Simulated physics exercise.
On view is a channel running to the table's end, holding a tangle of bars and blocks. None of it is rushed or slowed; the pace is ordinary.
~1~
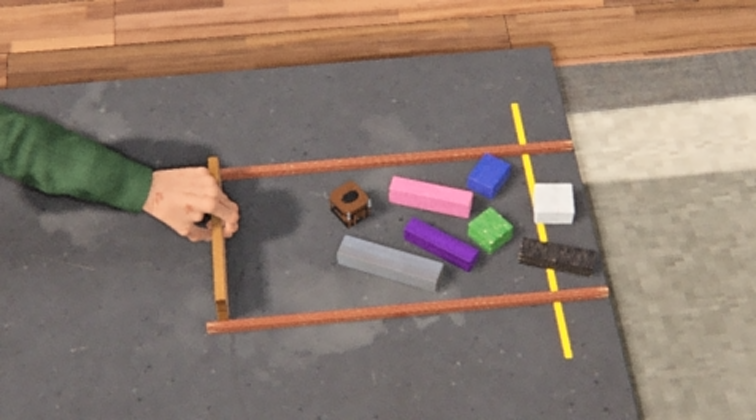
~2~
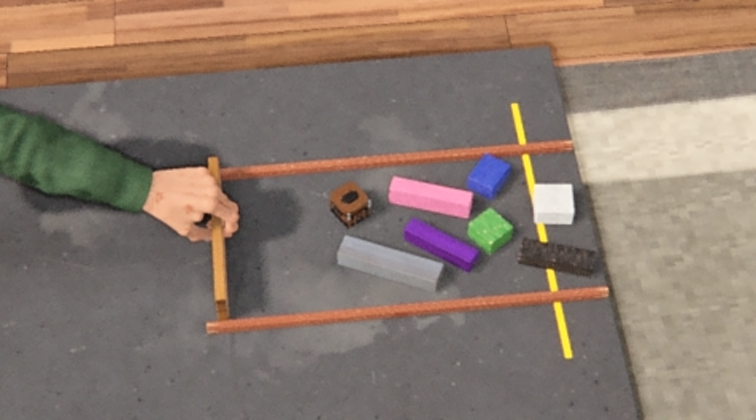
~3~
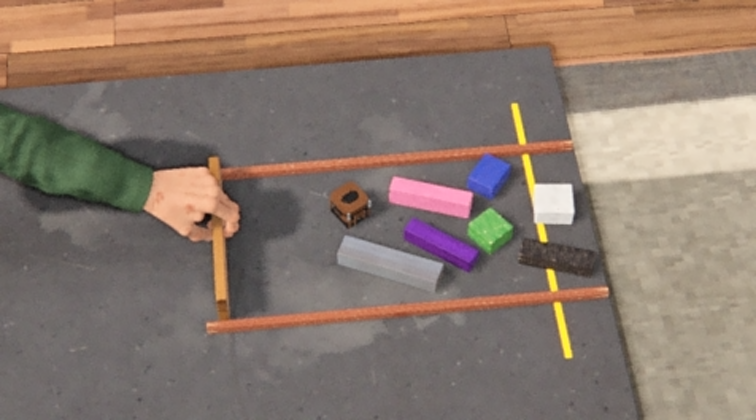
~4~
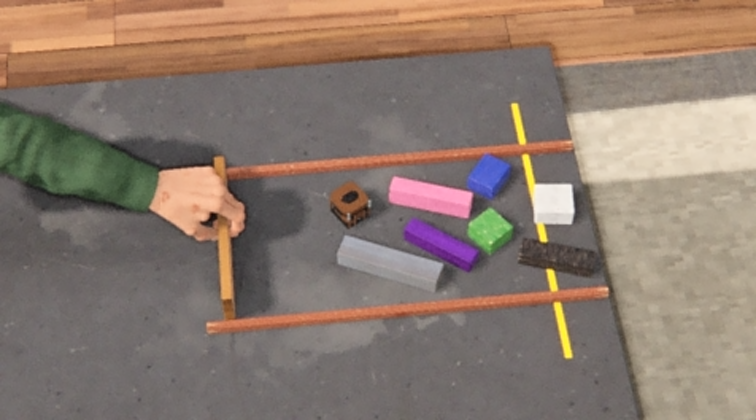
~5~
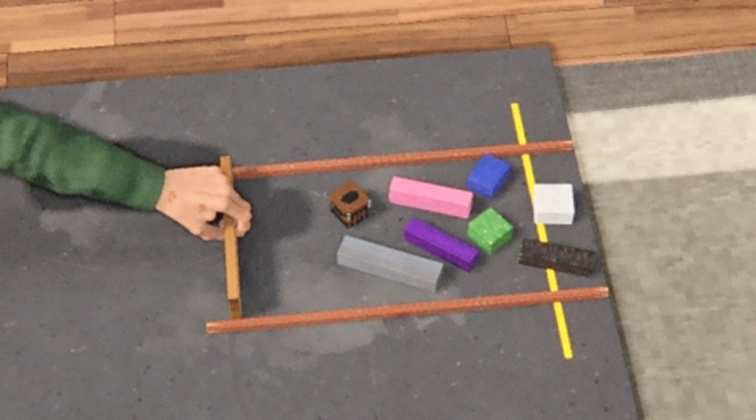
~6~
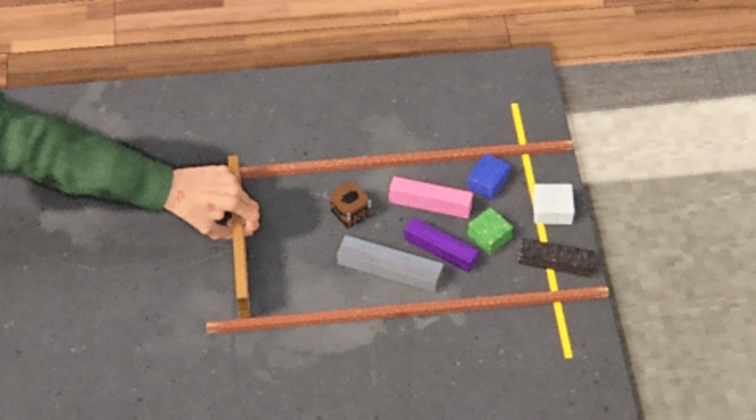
A hand slides a wooden board slightly right between two rails, toward untouched colourful blocks.
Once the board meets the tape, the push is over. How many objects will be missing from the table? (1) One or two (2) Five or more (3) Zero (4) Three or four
Option 4: Three or four.
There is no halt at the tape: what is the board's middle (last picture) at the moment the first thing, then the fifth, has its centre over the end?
I'd put it close to (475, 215) and later close to (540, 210).
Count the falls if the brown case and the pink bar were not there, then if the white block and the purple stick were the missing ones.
Fallen: 2 in the first try, 2 in the other.
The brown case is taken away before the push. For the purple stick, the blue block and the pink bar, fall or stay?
Outcome for the purple stick: It stays; for the blue block: It stays; for the pink bar: It stays.
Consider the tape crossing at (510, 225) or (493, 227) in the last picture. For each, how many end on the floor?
It comes to 2, then 1.
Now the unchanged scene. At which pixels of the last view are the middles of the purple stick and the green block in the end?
Look around (579, 229) for the first and around (590, 212) for the second.
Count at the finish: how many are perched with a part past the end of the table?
Counting them gives 3.
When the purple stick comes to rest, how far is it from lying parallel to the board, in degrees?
It comes to around 45 degrees.
A little later, none off yet; white block at rest near (553, 204); black bar at rest near (557, 258); blue block at rest near (489, 176).
When it is over, the number that fall off is three or four; down, pink bar, blue block, black bar and white block.
